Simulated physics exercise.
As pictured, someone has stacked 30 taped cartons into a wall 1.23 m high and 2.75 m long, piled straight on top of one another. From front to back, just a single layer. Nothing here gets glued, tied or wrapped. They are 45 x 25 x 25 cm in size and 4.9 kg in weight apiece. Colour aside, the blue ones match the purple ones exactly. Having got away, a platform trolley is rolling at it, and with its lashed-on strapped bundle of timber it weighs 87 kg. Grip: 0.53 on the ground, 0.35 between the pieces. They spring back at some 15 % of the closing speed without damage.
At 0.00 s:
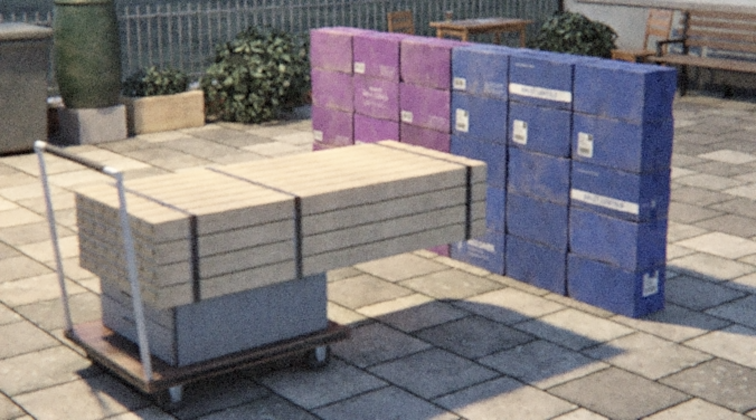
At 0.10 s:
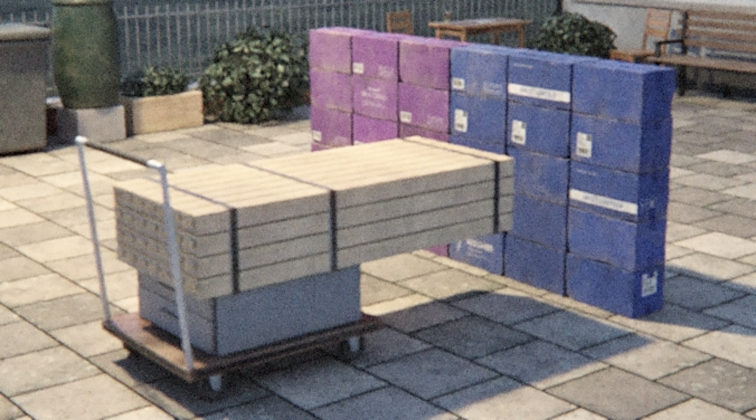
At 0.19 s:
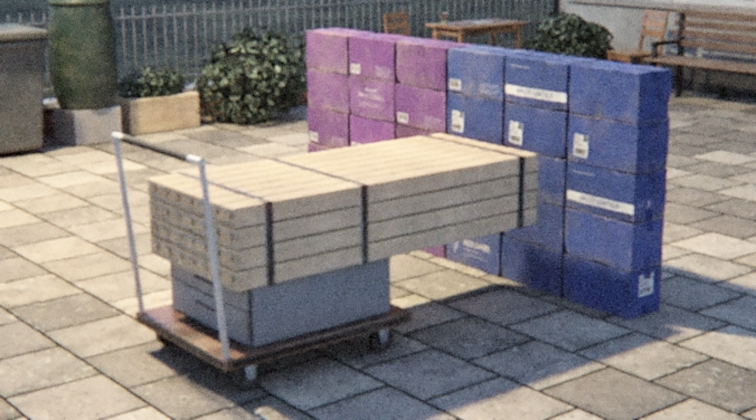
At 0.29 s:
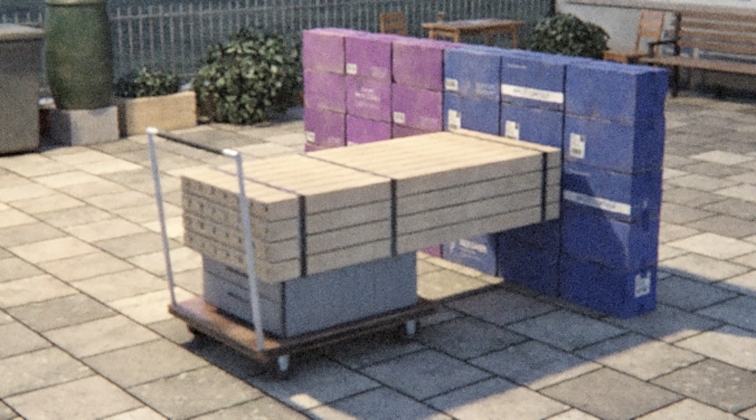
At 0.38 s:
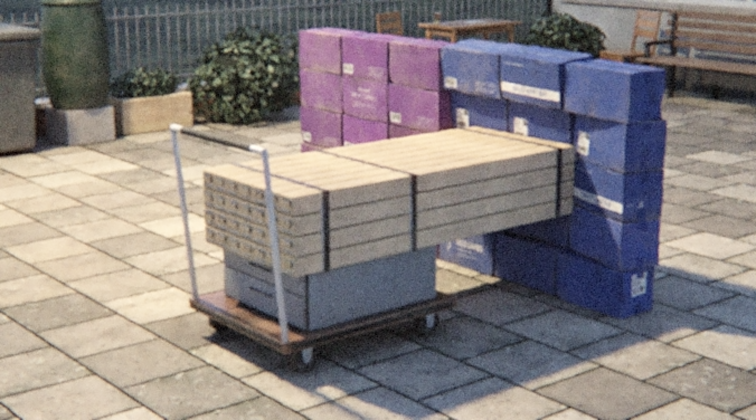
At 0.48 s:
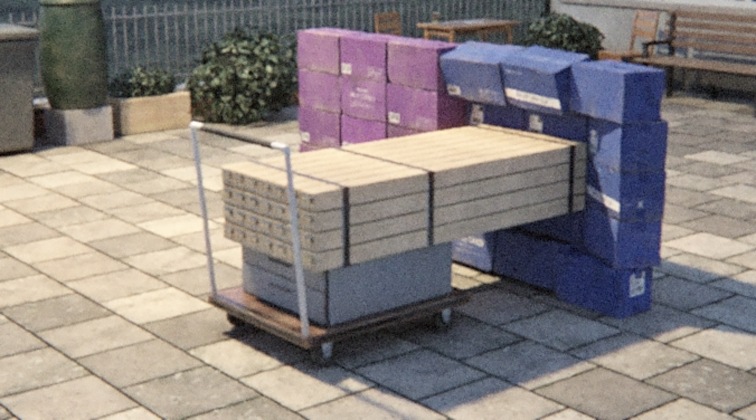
The video shows a platform trolley loaded with strapped planks rolling rightward across a paved terrace toward a wall of purple and blue cartons, then pushing into the blue section, where several cartons shift and lean while the purple ones barely move.
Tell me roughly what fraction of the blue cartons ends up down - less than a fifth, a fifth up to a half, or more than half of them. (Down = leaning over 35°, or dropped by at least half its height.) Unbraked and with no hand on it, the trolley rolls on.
Expect the fallen portion to be beyond half.
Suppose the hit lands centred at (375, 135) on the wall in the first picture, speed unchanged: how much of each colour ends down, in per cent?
That would leave blue at 0 % and purple at 90 %.
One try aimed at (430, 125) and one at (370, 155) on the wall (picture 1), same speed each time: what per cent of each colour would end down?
For blue it's 20 then 0 per cent, for purple 30 then 80 per cent.
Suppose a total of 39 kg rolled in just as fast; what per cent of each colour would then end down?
Then blue 80, purple 0 per cent.
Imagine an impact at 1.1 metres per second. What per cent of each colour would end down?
Share down, in per cent: Blue 90, purple 0.
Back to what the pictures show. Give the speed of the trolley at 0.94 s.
About 0.9 m/s.
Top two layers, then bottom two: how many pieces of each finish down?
Top group: 6; bottom group: 5.
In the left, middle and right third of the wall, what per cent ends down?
0 / 50 / 90 %, left to right.
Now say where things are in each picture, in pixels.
In the first frame (we follow the side turned to the camera; the camera pans a little), load (478, 187) 61 cm short of the wall; top blue carton (539, 82); top purple carton (330, 51); no piece has moved.
The second frame shows load (506, 181) 42 cm short of the wall; top blue carton (538, 83).
The third frame shows load (530, 177) 24 cm short of the wall; top blue carton (535, 83).
The fourth frame shows load (553, 172) 52 mm short of the wall; top blue carton (531, 83).
The fifth frame shows load (567, 168) 9 cm into the wall's line; top blue carton (529, 81) tipped 5°; steepest lean 6°, the carton at (469, 72); 11 stirred so far.
The sixth frame shows load (580, 164) 20 cm into the wall's line; top blue carton (530, 89) tipped 17°; top purple carton (317, 52); steepest lean 17°, the carton at (471, 81); 14 stirred so far.
Around 0.64 s, load 36 cm past the wall's line, still rolling; 2 of the 15 blue cartons down (2 of 30 in all colours); top blue carton tipped 41°, 13 cm lower.
Around 0.94 s, load 65 cm past the wall's line, still rolling; 10 of the 15 blue cartons down (10 of 30 in all colours); top blue carton on its side.
Around 1.50 s, load 1.05 m past the wall's line, still rolling; 14 of the 15 blue cartons down (14 of 30 in all colours); top blue carton on its side.
Finally (2.2 s), load 1.18 m past the wall's line, stopped; 14 of the 15 blue cartons down (14 of 30 in all colours); top blue carton on its side; top purple carton unmoved. That is 93 per cent. Seen by the last camera, middles, top blue carton near (635, 100), top purple carton near (333, 51).
